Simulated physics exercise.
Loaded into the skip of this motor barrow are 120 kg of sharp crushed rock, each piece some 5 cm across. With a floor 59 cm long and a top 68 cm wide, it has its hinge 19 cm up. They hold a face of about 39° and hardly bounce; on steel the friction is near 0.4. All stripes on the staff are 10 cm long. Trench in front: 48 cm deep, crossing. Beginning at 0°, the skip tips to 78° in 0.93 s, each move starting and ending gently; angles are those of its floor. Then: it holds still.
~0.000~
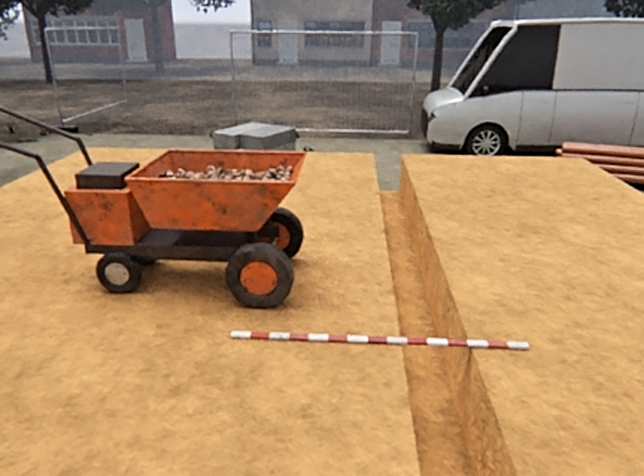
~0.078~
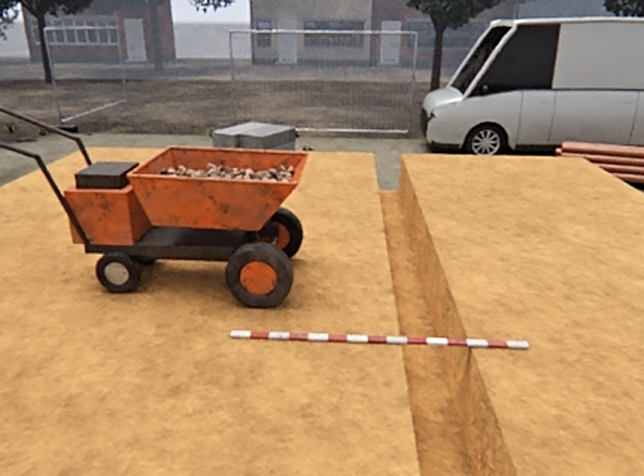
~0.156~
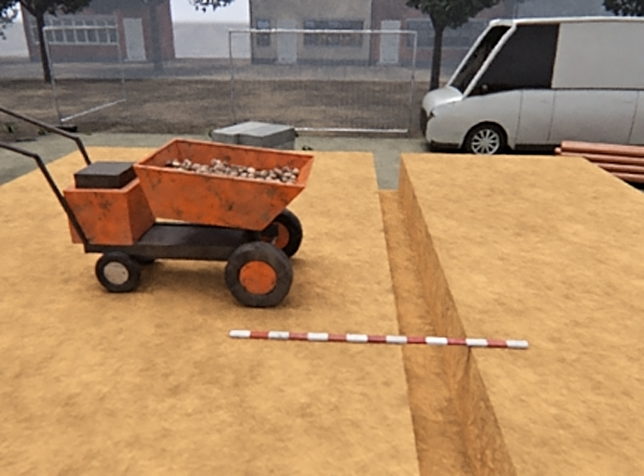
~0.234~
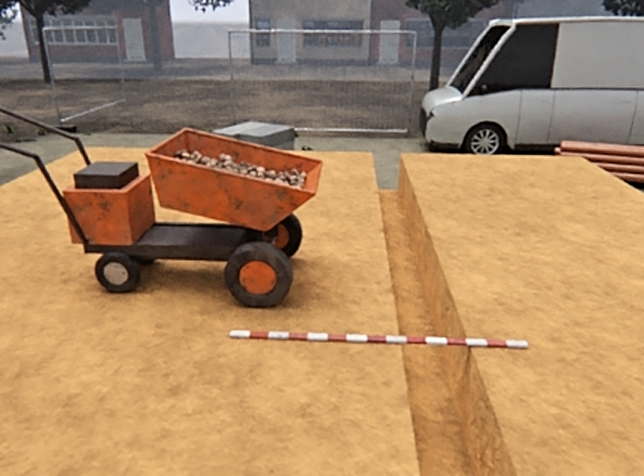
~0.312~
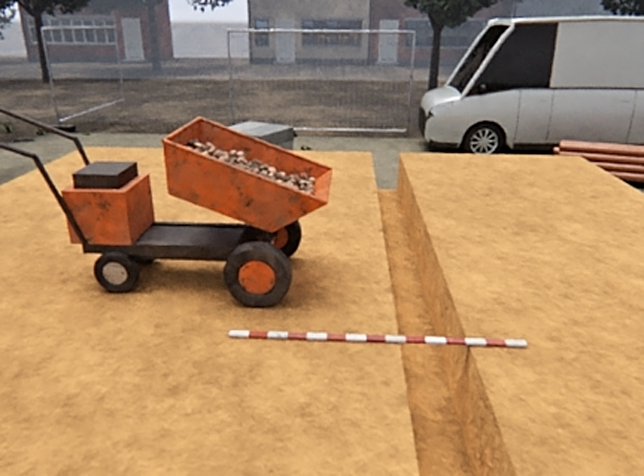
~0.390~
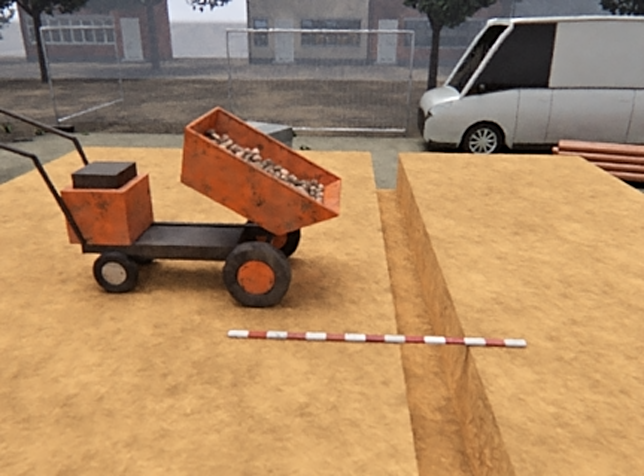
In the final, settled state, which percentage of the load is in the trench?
52 per cent is in the trench.
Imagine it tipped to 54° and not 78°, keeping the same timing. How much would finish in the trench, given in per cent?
Then about 5 per cent.
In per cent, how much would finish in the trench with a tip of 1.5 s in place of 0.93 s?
Close to 50 per cent then.
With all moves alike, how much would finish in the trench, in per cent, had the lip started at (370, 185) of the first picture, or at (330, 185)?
Near 65 and near 100 percent.
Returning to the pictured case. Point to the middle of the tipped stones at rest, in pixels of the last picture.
Around (411, 341).
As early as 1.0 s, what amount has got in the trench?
I'd say near 15 per cent at that time.
After 0.7 s the floor is at 66°; 100 % in the skip; the foremost stones are at (359, 251).
After 1.0 s the floor is at 78°; 69 % in the skip, 16 % short of the trench, 15 % in the trench; the foremost stones are at (431, 319).
After 1.4 s the floor is at 78°; 34 % in the skip, 21 % short of the trench, 44 % in the trench; the foremost stones are at (447, 324).
After 3.3 s the floor is at 78°; 27 % in the skip, 20 % short of the trench, 52 % in the trench; the foremost stones are at (449, 320).
